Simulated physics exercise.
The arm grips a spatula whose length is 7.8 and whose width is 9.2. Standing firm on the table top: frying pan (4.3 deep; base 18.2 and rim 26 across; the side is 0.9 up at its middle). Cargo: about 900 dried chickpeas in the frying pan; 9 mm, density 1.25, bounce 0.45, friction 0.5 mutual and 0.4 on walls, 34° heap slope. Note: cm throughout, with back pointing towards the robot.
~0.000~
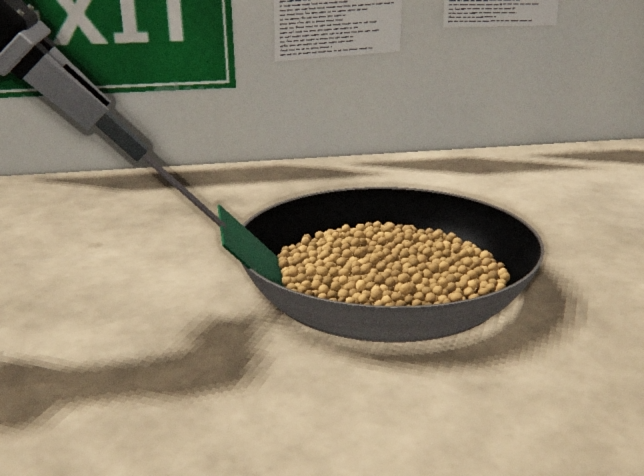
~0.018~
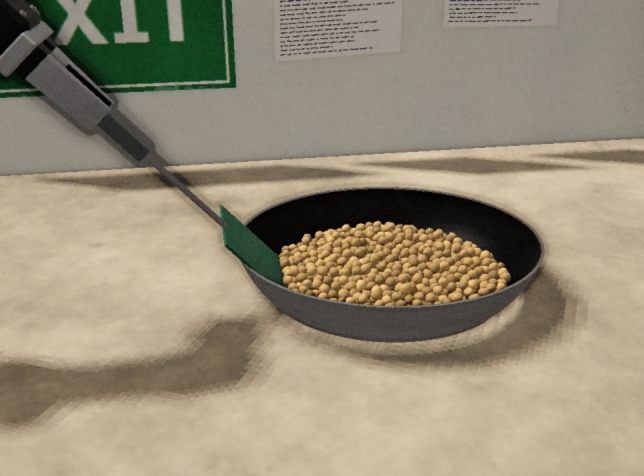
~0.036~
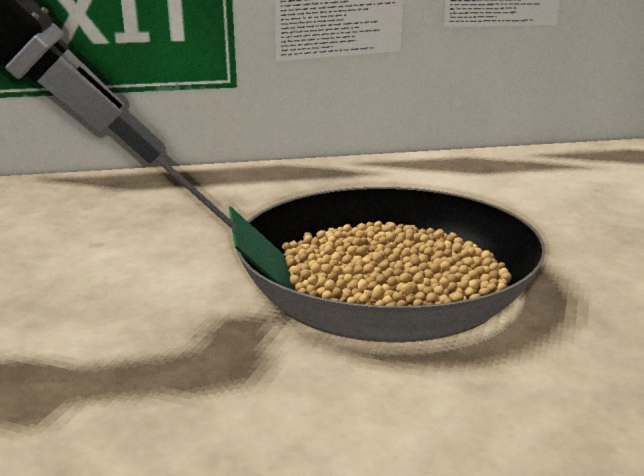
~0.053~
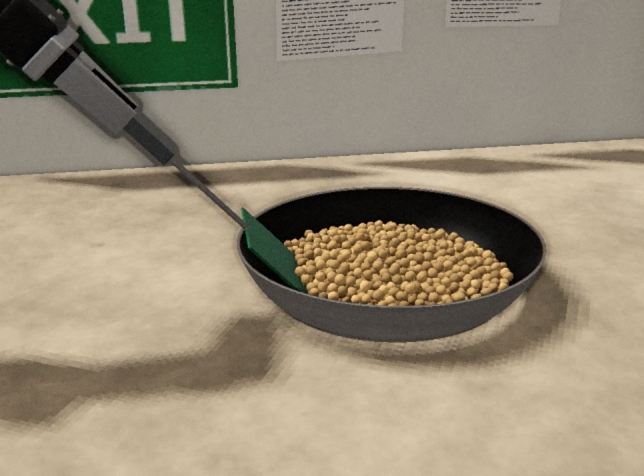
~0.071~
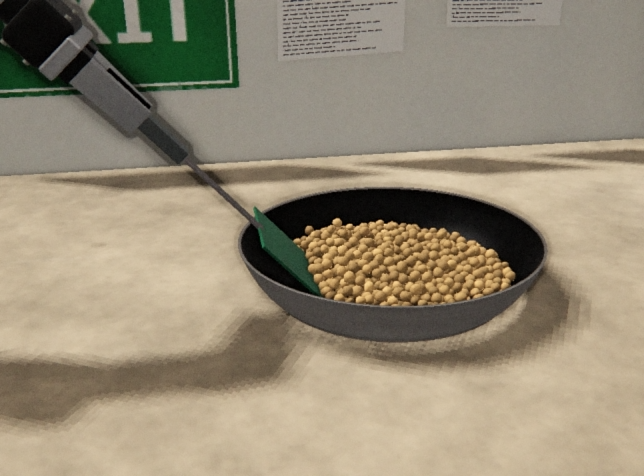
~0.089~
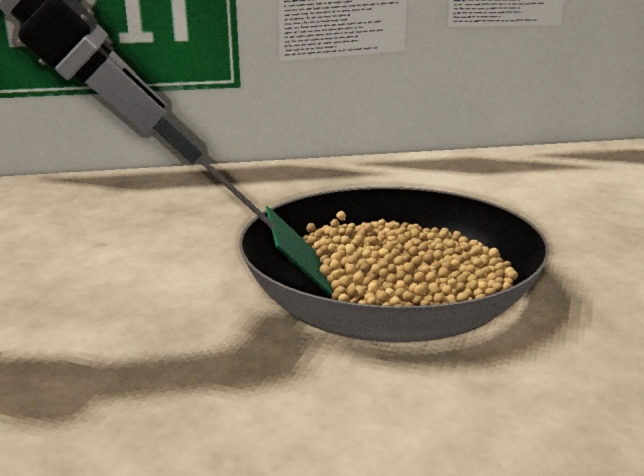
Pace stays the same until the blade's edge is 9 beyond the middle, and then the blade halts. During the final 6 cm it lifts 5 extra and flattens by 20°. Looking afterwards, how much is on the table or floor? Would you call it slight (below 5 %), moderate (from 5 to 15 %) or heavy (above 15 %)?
I would call it moderate.
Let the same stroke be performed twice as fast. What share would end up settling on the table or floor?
Then around 20 percent would finish on the table or floor.
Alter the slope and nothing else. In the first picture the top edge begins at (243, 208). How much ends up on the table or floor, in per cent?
I'd estimate close to 5 per cent.
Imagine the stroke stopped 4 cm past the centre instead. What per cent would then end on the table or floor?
Then around 0 per cent.
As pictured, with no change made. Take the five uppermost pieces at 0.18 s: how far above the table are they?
Roughly 4 cm above the table.
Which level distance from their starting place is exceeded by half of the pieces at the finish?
Distance: Around 4 cm.
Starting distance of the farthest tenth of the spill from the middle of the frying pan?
Roughly 35 cm.
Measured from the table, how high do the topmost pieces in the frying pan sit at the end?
5.0 cm.
After 0.18 s, sloping 48°, highest piece 5 above the table; 900 in the frying pan.
After 0.28 s, sloping 40°, highest piece 5 above the table; 900 in the frying pan.
After 0.52 s, sloping 28°, highest piece 5 above the table; 832 in the frying pan, 67 on the table or floor, 1 on the blade or in flight.
After 1.57 s, sloping 28°, highest piece 5 above the table; 832 in the frying pan, 68 on the table or floor.
In the end, 832 in the frying pan, 68 on the table or floor. That is 8 % on the table or floor.
